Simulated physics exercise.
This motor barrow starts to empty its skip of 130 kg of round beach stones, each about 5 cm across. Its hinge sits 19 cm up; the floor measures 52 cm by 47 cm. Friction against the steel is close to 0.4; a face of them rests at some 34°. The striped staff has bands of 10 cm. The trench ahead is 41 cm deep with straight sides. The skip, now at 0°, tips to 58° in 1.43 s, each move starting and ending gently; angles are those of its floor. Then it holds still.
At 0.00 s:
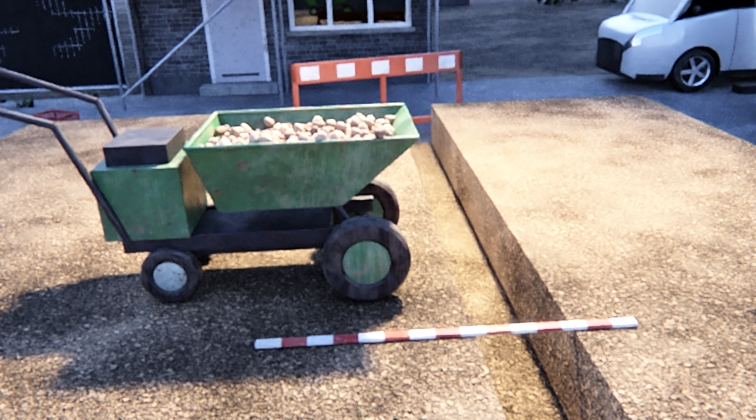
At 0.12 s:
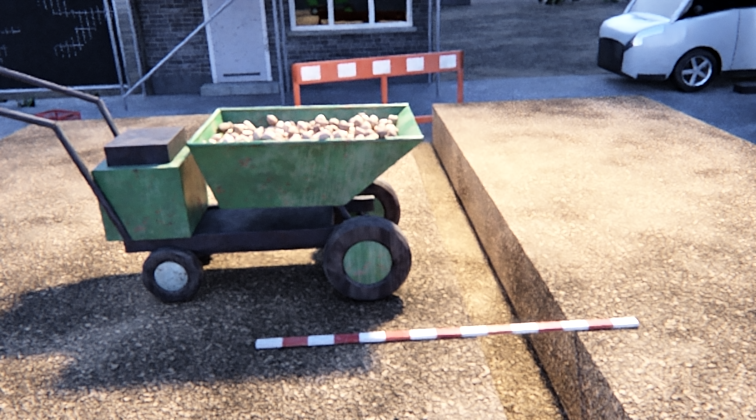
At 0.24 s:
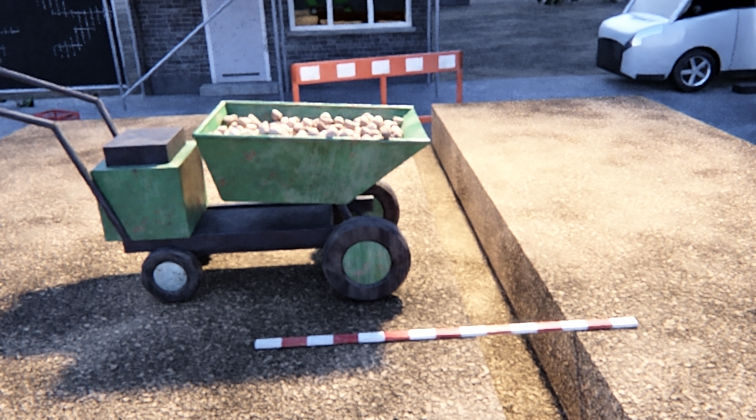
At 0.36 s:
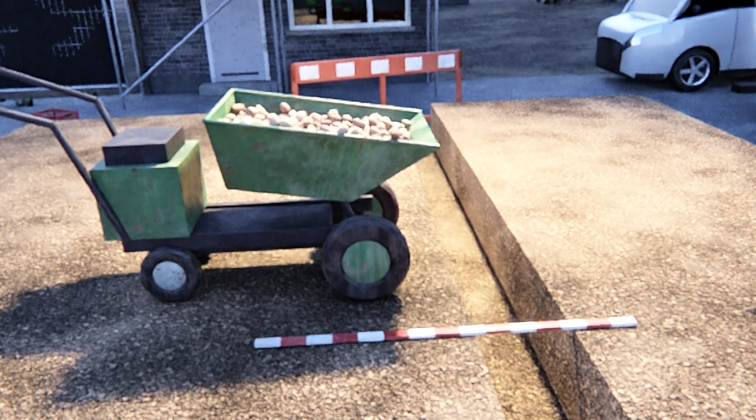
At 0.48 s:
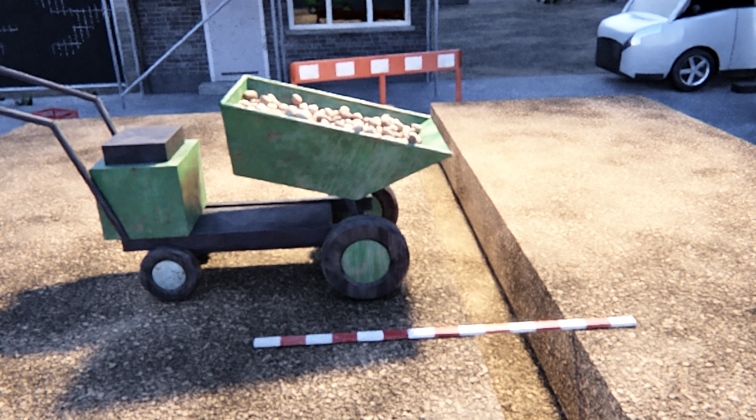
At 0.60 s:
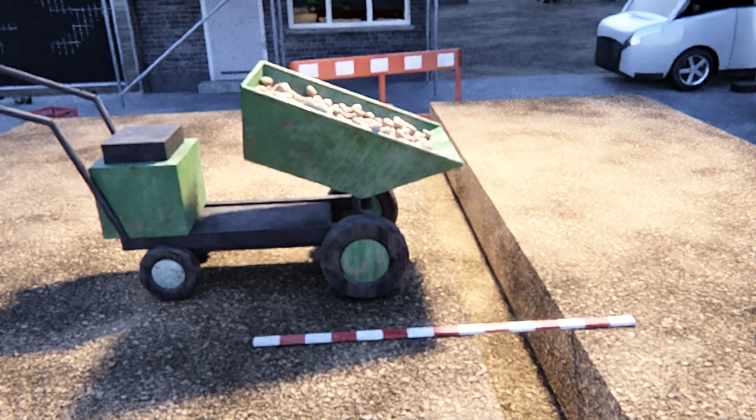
In this clip, a green motor barrow loaded with rounded stones stands beside a trench and a striped staff on gravelly ground, while its skip gradually tilts forward to the right, its rear rising as the stones shift toward the lip.
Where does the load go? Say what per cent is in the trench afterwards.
Close to 62 in a hundred.
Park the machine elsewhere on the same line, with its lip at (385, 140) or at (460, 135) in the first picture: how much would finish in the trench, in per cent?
First some 90, then 25 per cent.
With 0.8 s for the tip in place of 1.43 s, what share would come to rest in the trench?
In that case some 50 per cent.
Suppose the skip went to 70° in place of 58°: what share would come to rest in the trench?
It would be near 60 per cent.
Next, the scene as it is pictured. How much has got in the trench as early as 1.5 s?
Some 25 per cent.
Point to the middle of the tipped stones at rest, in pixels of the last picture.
Their middle is at about (514, 312).
After 1.1 s the floor is at 49°; 100 % in the skip; the foremost stones are at (480, 185).
After 1.5 s the floor is at 58°; 64 % in the skip, 24 % in the trench, 13 % past the trench; the foremost stones are at (574, 254).
After 1.9 s the floor is at 58°; 30 % in the skip, 35 % in the trench, 35 % past the trench; the foremost stones are at (659, 250).
After 3.8 s the floor is at 58°; 0 % in the skip, 62 % in the trench, 38 % past the trench; the foremost stones are at (714, 237).
